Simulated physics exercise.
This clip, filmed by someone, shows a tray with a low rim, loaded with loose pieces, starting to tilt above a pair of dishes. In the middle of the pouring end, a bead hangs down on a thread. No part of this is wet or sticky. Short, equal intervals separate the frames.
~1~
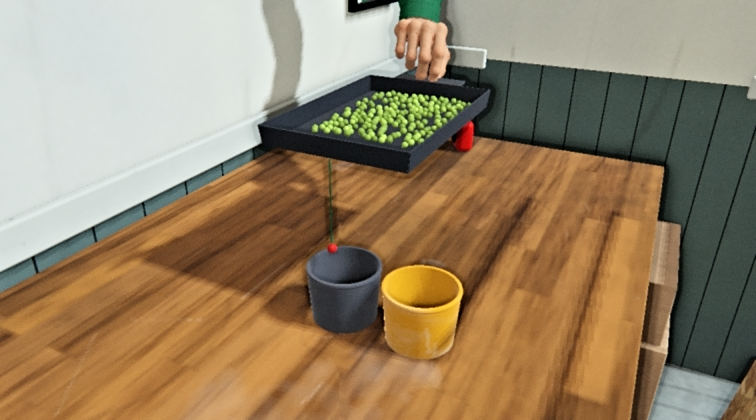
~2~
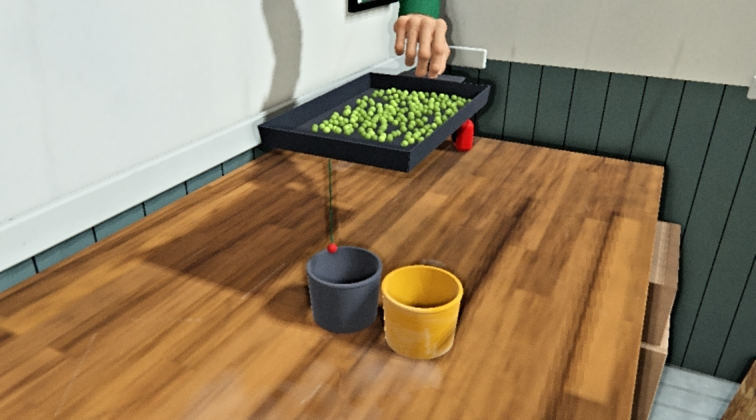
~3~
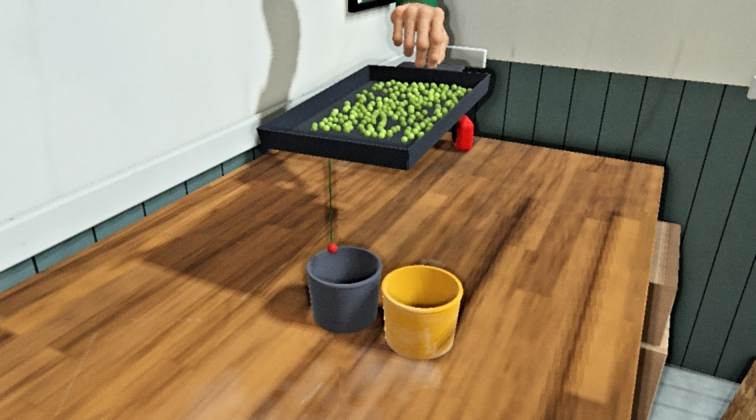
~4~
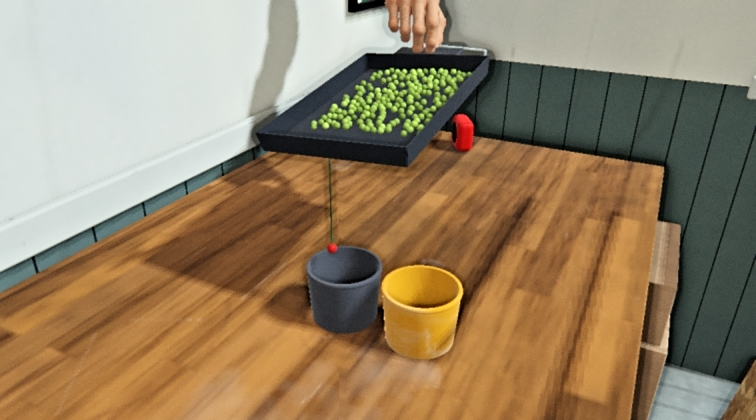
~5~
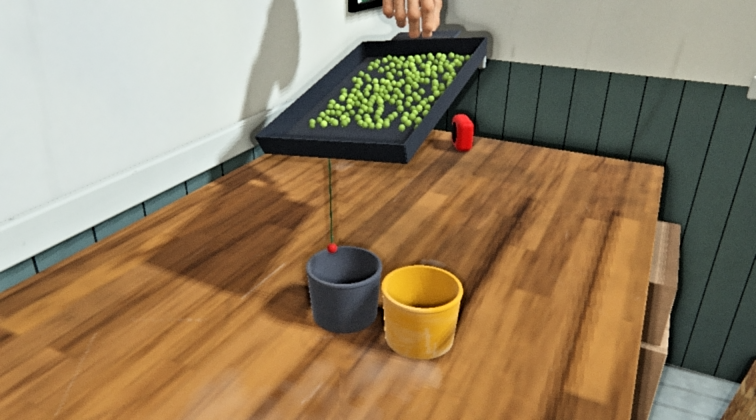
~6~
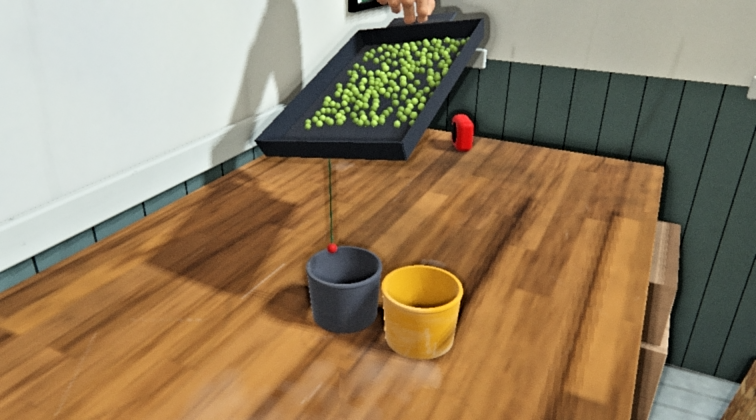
A dark, shallow tray of green peas hangs over a wooden counter in a room with white and dark green panelled walls, seen from slightly above by a still camera. A red bead dangles on a thread above a grey dish, with a yellow dish to its right and a red object behind. The hand at the tray's far side shifts as that side rises, tilting the tray toward the dishes, and the peas finally shift slightly.
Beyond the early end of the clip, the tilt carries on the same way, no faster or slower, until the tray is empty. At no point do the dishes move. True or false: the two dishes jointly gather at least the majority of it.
False, they gather a minority.
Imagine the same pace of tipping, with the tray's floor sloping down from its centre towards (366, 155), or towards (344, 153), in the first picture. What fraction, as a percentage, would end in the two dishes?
The first comes to 30 %, while the second comes to 0 %.
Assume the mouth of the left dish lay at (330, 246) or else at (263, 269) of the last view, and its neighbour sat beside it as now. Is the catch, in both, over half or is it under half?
In the first position shy of half, in the second shy of half.
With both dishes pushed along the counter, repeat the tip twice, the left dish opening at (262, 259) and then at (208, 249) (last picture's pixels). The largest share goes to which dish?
Taking the places in turn, it's the left side and then the right side.
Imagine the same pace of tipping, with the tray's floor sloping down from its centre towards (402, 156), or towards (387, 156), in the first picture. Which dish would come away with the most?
The right-side dish, then the right-side dish.
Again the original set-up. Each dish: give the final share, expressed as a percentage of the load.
0 % left, 0 % right.
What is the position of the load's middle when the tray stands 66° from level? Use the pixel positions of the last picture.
Roughly (284, 151).
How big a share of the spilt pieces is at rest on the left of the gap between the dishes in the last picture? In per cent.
Share on the left: Near 100 %.
Shortly afterwards, tray tipped steeply; the bulk on the tray; only a few outside both; a little in the air.
Next, tray tipped past a quarter turn; near half on the tray; near a third outside both; a little in the air.
Some moments later, tray tipped past a quarter turn; only a few in the left dish; all but a few outside both.
In the end, tray tipped past a quarter turn; none at all in the right dish; only a few in the left dish; all but a few outside both.
